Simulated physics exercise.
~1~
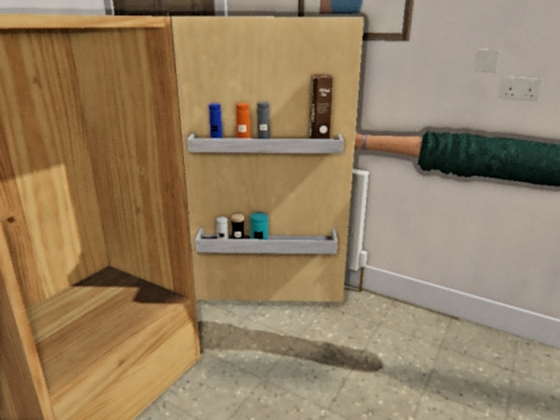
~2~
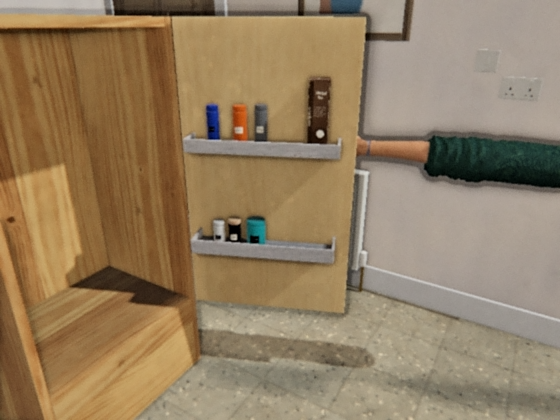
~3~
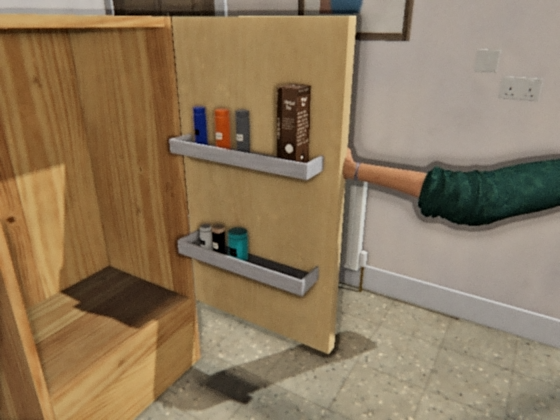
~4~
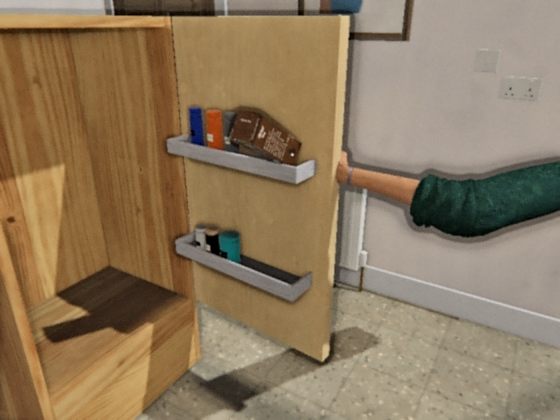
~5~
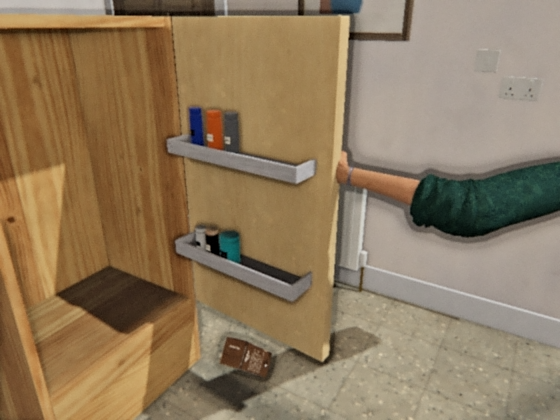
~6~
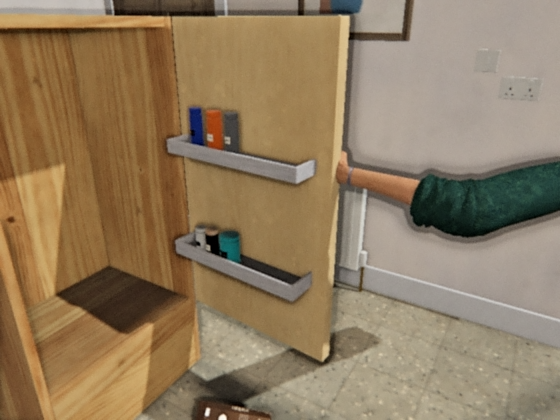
The clip shows an arm in a green sleeve swinging a pantry door with two racks of small containers towards a wooden cabinet, then stopping it partway. The tall brown carton tips over the upper rail and falls to the floor, while the other containers stay upright in the racks.
